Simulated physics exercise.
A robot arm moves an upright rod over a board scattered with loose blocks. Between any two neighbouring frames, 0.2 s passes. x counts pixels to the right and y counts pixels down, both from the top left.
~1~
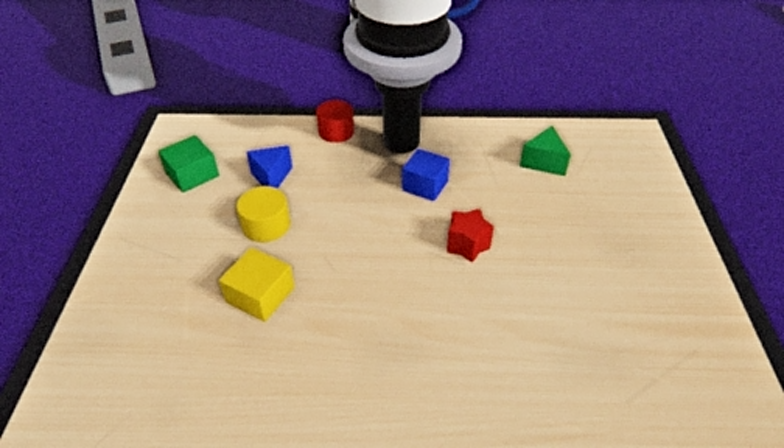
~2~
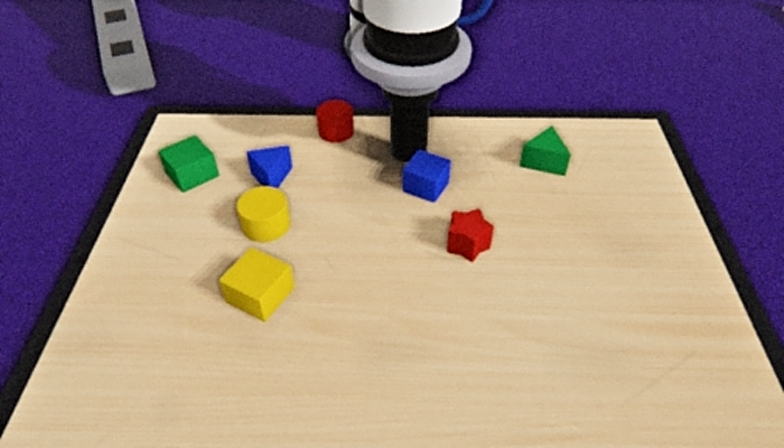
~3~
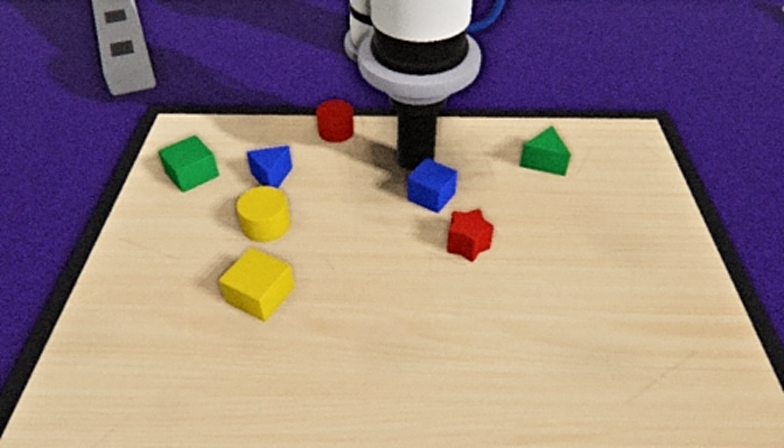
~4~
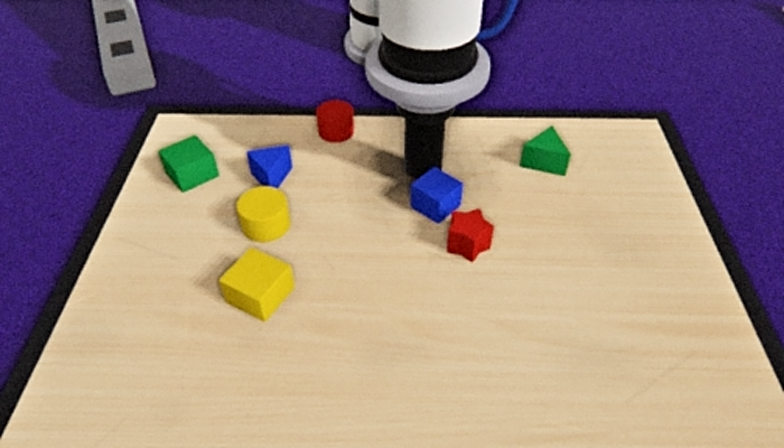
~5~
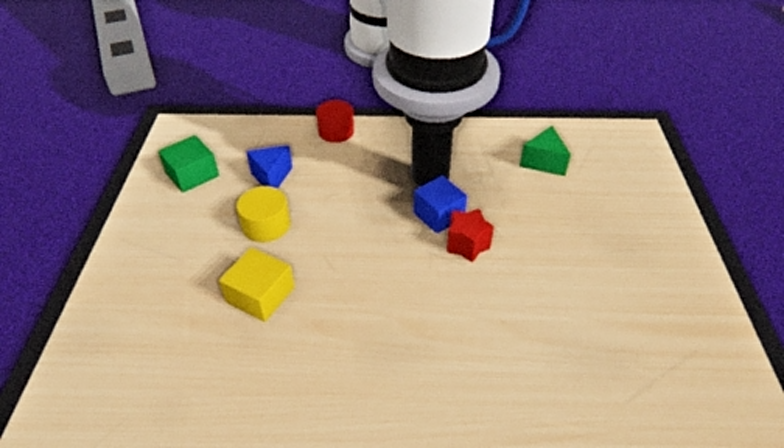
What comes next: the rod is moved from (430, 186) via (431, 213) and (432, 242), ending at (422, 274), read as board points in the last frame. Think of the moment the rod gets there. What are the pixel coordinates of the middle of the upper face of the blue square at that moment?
About (453, 280).
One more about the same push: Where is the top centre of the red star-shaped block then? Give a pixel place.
I expect it at (500, 263).
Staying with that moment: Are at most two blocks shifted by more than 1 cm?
My answer is yes.
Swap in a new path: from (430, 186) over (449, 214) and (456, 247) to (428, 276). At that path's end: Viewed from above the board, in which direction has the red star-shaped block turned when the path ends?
Top view: Counterclockwise.
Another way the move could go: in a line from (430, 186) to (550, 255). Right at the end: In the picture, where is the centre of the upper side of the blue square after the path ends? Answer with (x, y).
(452, 212)
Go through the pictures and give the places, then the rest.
In the first picture, tip of the rod at (402, 143), middles of tops, blue square at (427, 163), red star-shaped block at (470, 223).
In the second picture, rod at (409, 151), blue square at (427, 164).
In the third picture, rod at (416, 159), blue square at (433, 174).
In the fourth picture, rod at (423, 168), blue square at (437, 183).
In the fifth picture, rod at (430, 176), blue square at (441, 193), red star-shaped block at (470, 223).
The first path, step by step. One third of the way, rod at (432, 203); blue square at (443, 220), turned 15° clockwise; red star-shaped block at (480, 238), turned 30° anticlockwise.
Two thirds of the way, rod at (433, 233); blue square at (449, 252); red star-shaped block at (496, 259), turned 70° anticlockwise.
At the end, rod at (422, 264); blue square at (453, 280); red star-shaped block at (500, 263), turned 90° anticlockwise.
